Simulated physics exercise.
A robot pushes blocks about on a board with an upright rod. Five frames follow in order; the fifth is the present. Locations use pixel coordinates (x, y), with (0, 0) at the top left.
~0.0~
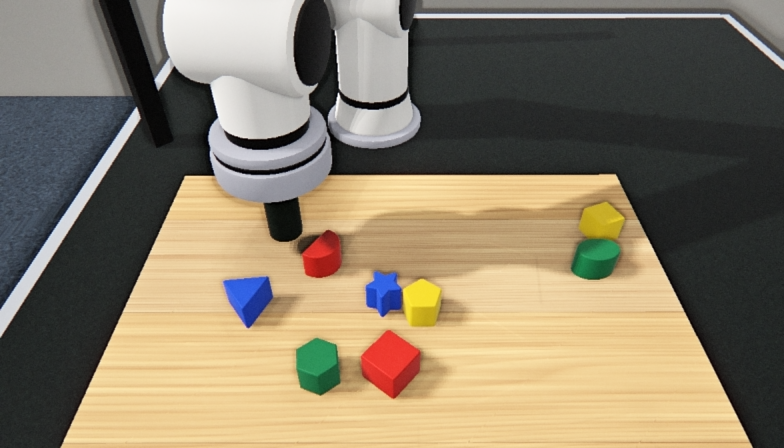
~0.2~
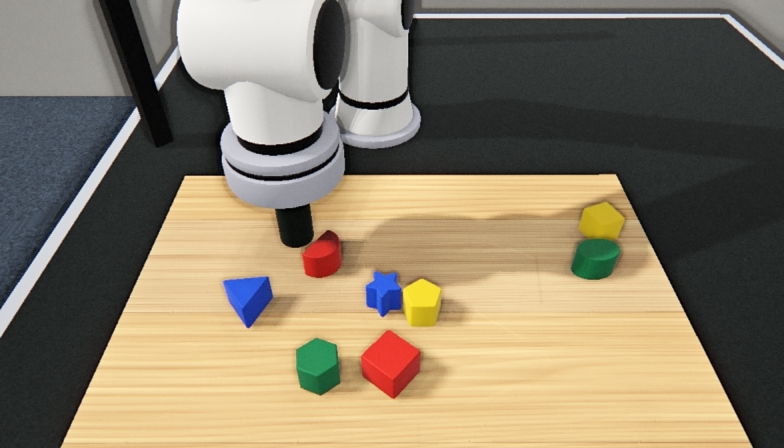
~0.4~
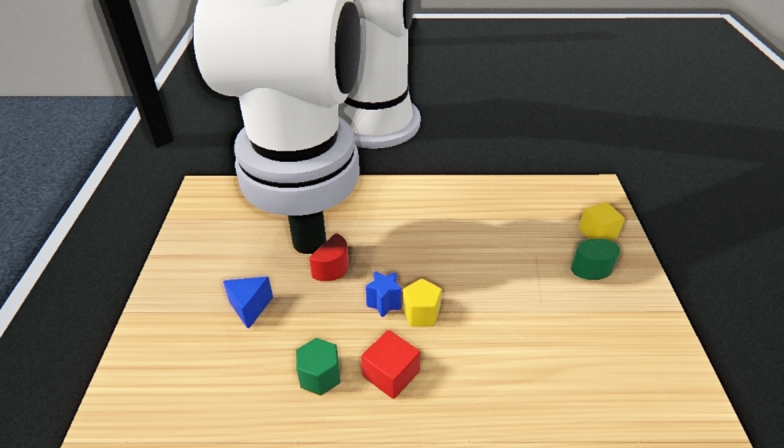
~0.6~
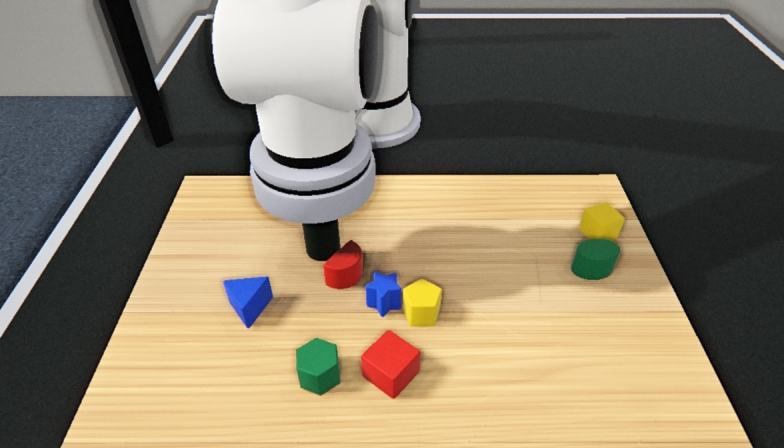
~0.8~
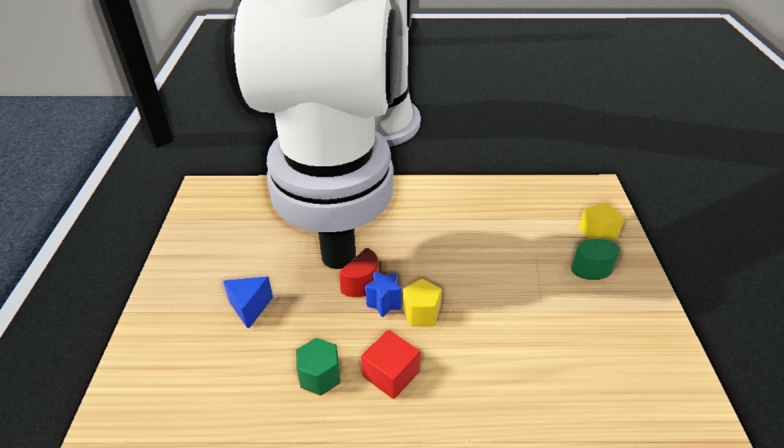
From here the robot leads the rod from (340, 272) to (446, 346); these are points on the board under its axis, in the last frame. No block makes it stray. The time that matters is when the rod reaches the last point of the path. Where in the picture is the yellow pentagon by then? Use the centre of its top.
(510, 327)
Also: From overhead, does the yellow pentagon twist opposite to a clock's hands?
I expect so.
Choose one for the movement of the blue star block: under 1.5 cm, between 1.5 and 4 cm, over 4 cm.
It slides well over 4 cm.
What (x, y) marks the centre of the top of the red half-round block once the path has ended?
It is at (477, 342).
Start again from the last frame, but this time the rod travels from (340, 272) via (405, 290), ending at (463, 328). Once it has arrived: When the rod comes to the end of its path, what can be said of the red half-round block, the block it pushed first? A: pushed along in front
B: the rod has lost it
Option A.
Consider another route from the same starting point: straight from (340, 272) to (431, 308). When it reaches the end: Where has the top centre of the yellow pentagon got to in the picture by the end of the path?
The middle of the upper face of the yellow pentagon will lie at about (478, 332) in the picture.
What follows on the original path. One third of the way, rod at (372, 280); red half-round block at (396, 288); blue star block at (408, 311), turned 40° clockwise; yellow pentagon at (445, 307), turned 60° anticlockwise.
Two thirds of the way, rod at (409, 305); red half-round block at (435, 315), turned 15° clockwise; blue star block at (437, 343), turned 60° clockwise; yellow pentagon at (474, 318), turned 95° anticlockwise.
At the end, rod at (447, 332); red half-round block at (477, 342); blue star block at (455, 370), turned 90° clockwise; red square still; yellow pentagon at (510, 327), turned 145° anticlockwise.
